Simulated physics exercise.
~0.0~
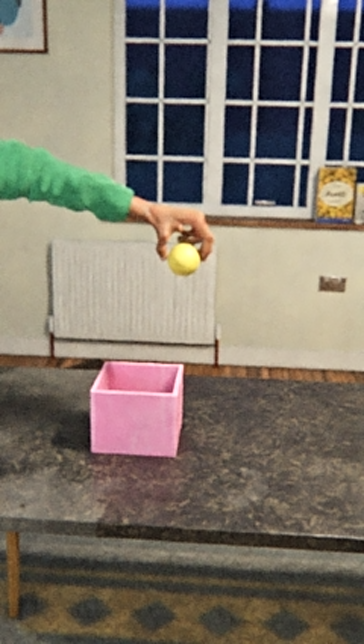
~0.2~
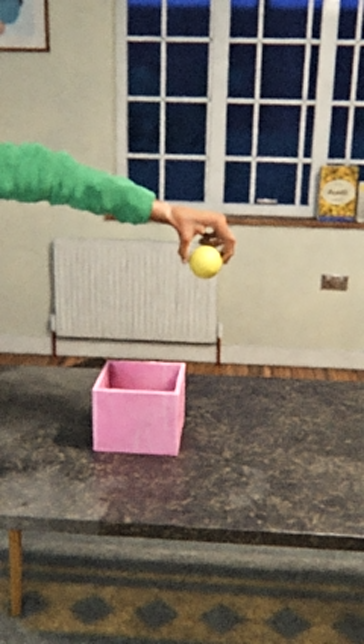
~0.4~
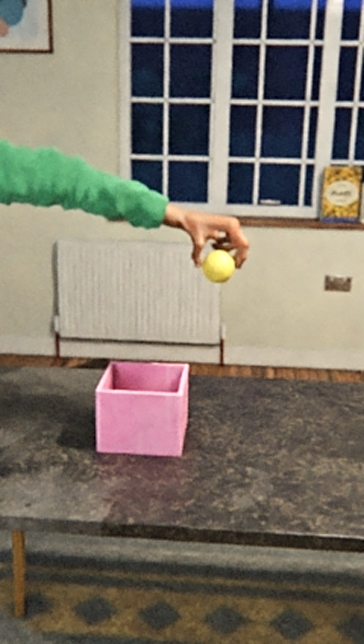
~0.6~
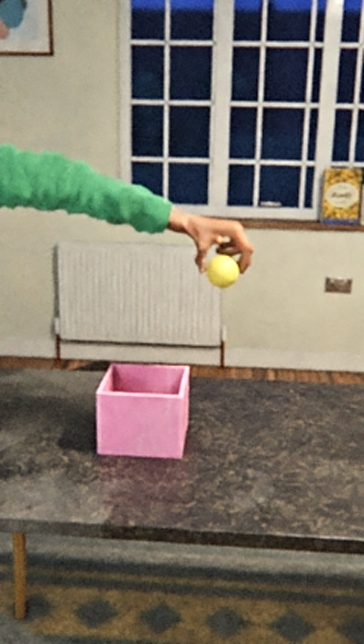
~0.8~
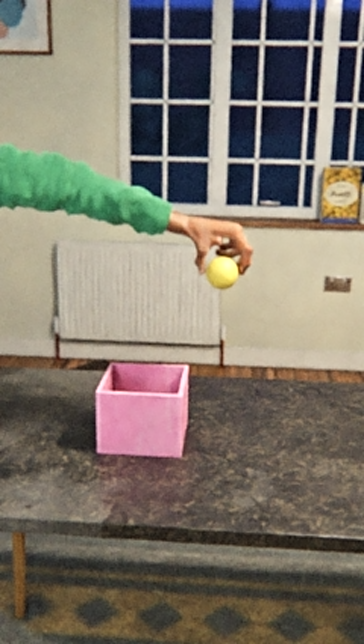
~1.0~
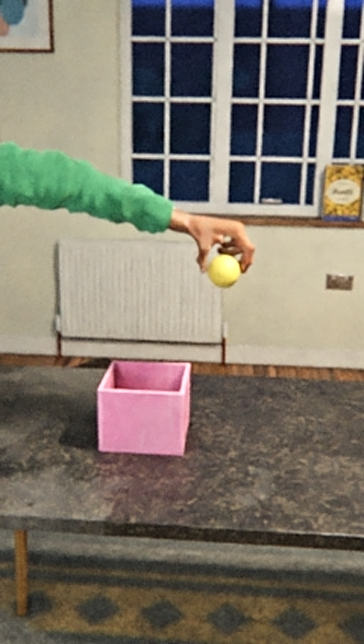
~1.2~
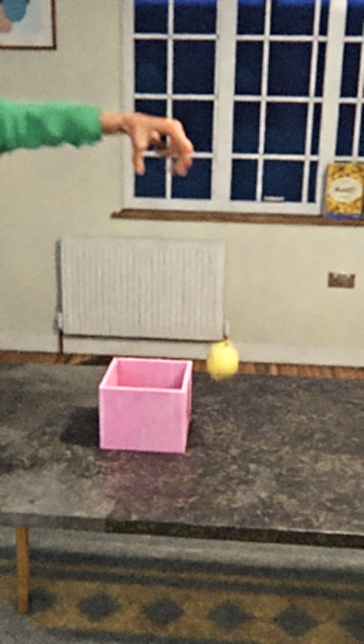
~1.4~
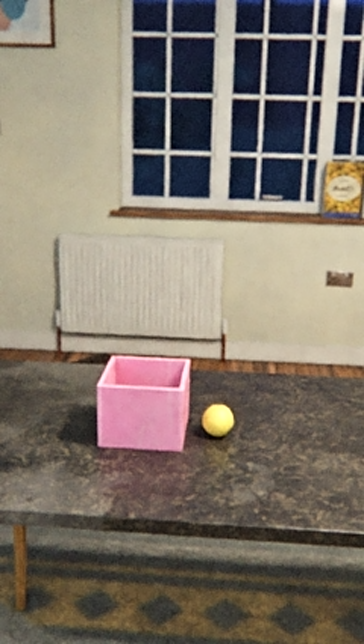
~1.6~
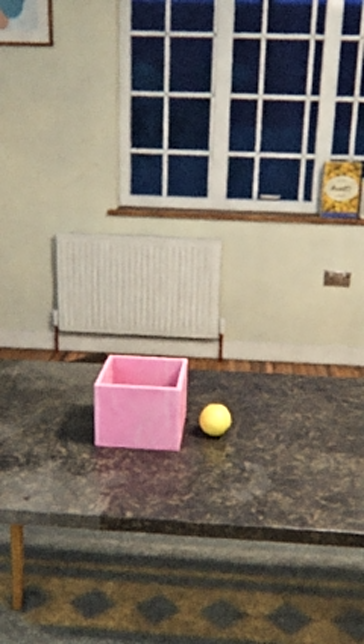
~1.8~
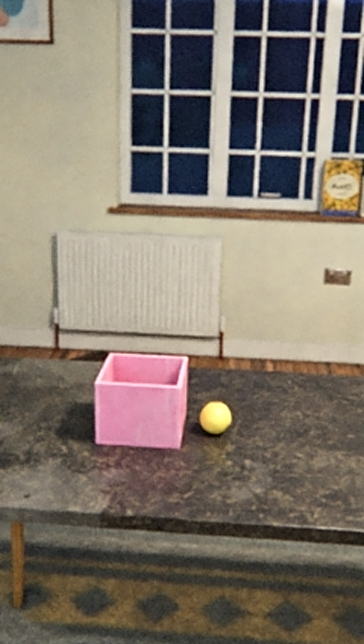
To begin with, a hand in a green sleeve holds a yellow lemon in the air above an open pink basket on a dark tabletop, with a radiator and window behind. The arm carries the lemon to the right until it is past the basket's edge, then holds it there nearly still. The fingers let go and the hand draws back to the left as the lemon falls. It misses the basket and lands on the table just to the right of it. The hand is gone from view, and the lemon rests beside the empty-handed scene's unmoved basket.
